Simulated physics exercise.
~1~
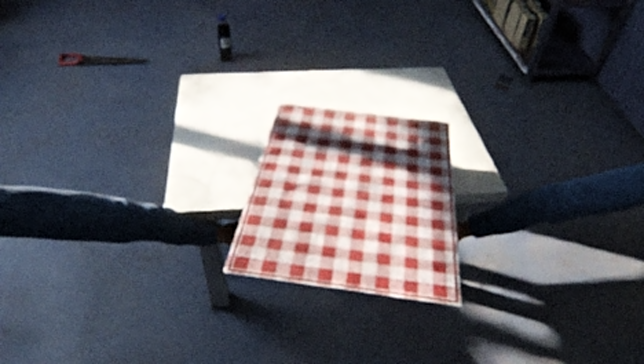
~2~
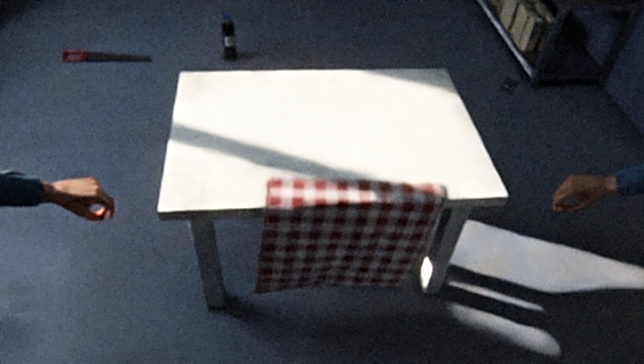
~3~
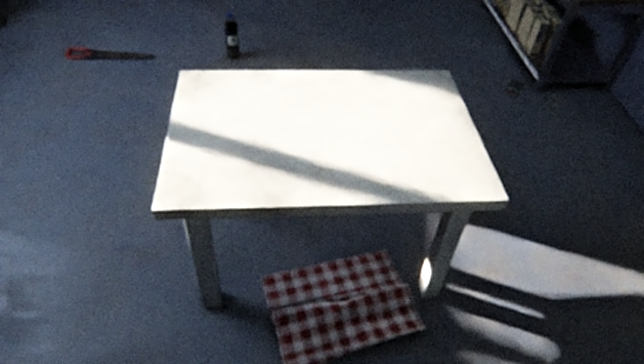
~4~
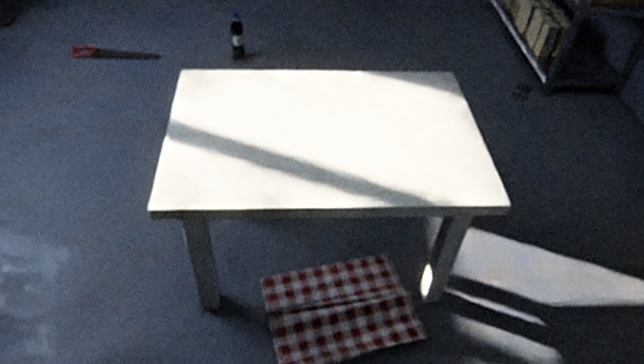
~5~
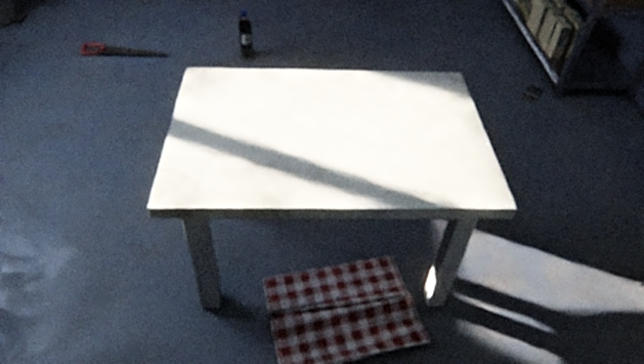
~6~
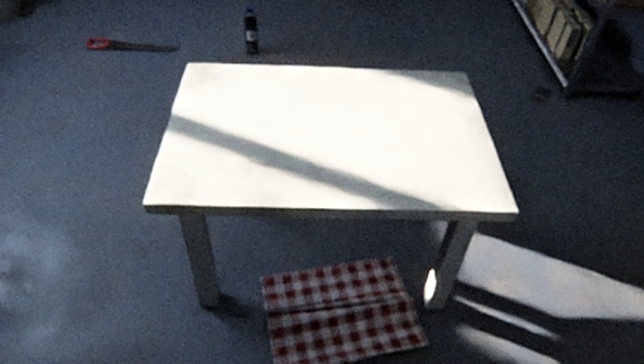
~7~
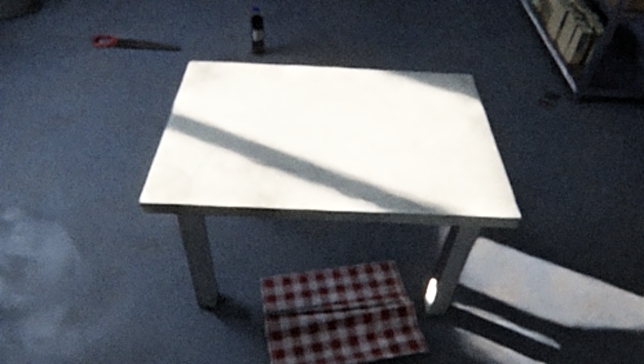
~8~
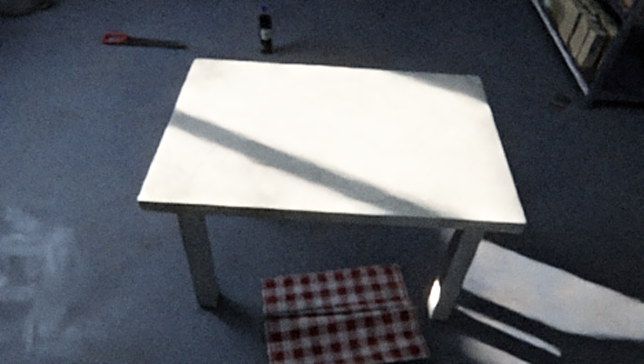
A red and white checked tea towel was held out level by two hands over the near edge of a white table, then let go. It draped over the edge, slid off and ended up lying on the floor below.
